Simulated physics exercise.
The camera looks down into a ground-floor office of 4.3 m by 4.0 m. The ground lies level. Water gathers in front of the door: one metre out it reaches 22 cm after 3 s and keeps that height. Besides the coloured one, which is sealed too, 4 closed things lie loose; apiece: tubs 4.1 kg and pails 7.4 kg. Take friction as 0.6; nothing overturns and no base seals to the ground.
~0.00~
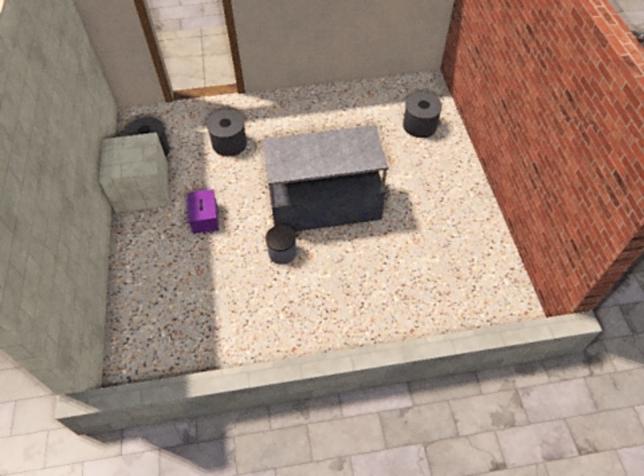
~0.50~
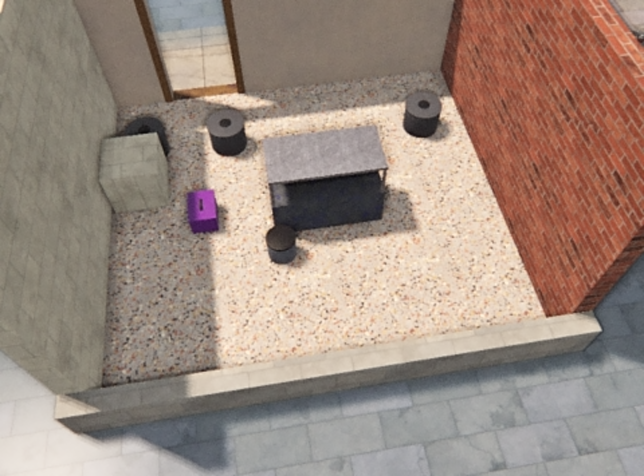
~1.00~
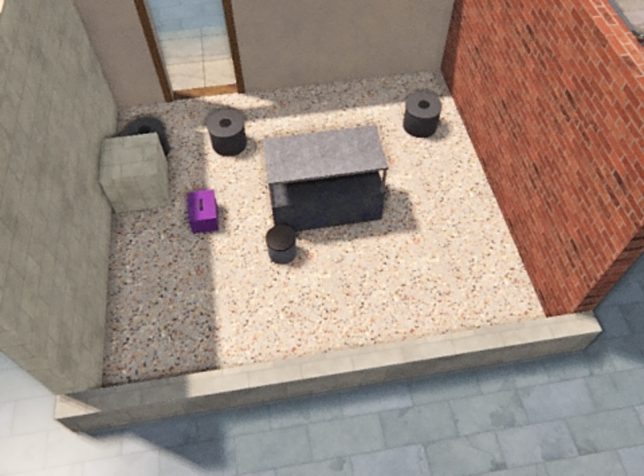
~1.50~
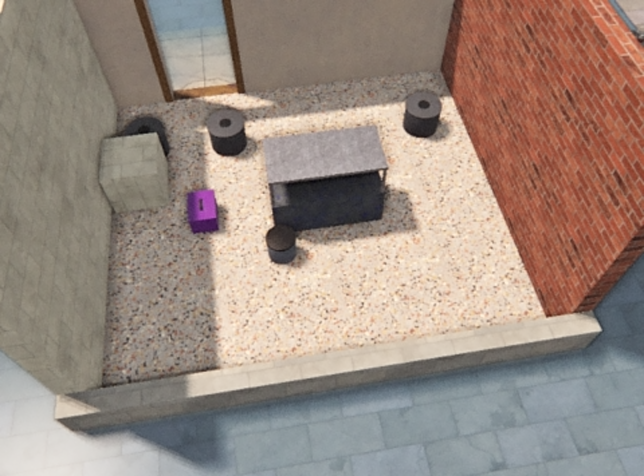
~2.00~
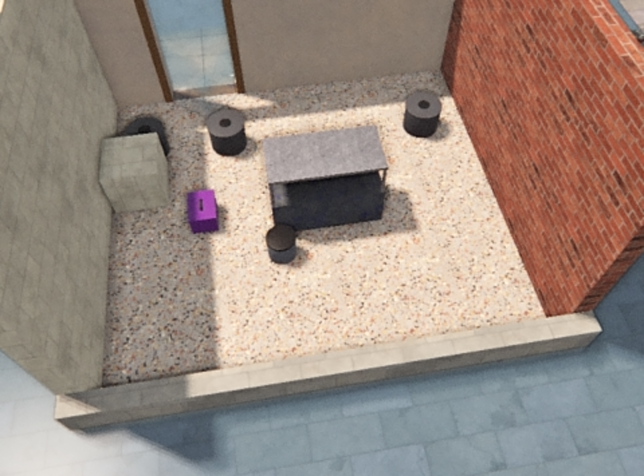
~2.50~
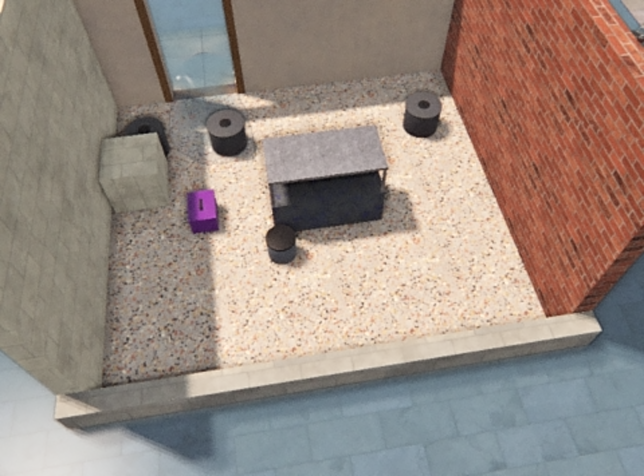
Bluish water spreads over the pale paving outside the low front wall and beyond the doorway at the back, deepening in tint until a little shows at the door's threshold. The fixed camera looks down into a pebble-floored room with grey walls and red brick at right. The purple tote at left, dark round containers, grey block and central dark table all stay still.
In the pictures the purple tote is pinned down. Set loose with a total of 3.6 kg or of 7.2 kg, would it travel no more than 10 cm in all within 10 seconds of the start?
For it, neither load is enough.
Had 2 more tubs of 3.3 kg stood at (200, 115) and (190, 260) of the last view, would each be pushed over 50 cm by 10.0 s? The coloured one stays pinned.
In turn: Past it, more.
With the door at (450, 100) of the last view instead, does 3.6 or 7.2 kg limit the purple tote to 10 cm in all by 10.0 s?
Then neither load is enough.
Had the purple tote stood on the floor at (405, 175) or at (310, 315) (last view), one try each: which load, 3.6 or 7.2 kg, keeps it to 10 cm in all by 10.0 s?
In turn: It takes the larger; neither holds.
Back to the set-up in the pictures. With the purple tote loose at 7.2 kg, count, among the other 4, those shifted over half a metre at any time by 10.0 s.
That makes 3.
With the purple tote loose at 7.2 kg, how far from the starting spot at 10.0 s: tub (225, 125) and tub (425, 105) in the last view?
In turn: 250 cm, 50 cm.
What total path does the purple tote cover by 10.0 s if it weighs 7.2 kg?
Some 300 cm in all.
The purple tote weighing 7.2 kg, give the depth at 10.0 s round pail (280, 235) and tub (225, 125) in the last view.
About 4 and 6 cm.
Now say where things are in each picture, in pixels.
The purple tote at (201, 205) rests on the ground; water covers 0.0 m2; 0 of 5 have shifted, in the first picture.
The purple tote at (201, 205) rests on the ground; water covers 0.0 m2; 0 of 5 have shifted, in the second picture.
The purple tote at (201, 205) rests on the ground; water covers 0.0 m2; 0 of 5 have shifted, in the third picture.
The purple tote at (201, 205) rests on the ground; 0.0 m2 under water; 0 of 5 have shifted, in the fourth picture.
The purple tote at (201, 205), on the bottom; 0.2 m2 under water; 0 of 5 have shifted, in the fifth picture.
The purple tote at (201, 205) rests on the ground; water covers 0.9 m2; 0 of 5 have shifted, in the sixth picture.
After 3.5 s the purple tote would be 4 cm from its start with 3.6 kg and 0 cm from its start with 7.2 kg; 4 cm of water round it then.
After 4.5 s the purple tote would be 78 cm from its start with 3.6 kg and 53 cm from its start with 7.2 kg; 4 cm of water round it then.
After 7.0 s the purple tote would be 200 cm from its start with 3.6 kg and 154 cm from its start with 7.2 kg; 9 cm of water round it then.
After 10.0 s the purple tote would be 303 cm from its start with 3.6 kg and 91 cm from its start with 7.2 kg; 6 cm of water round it then.
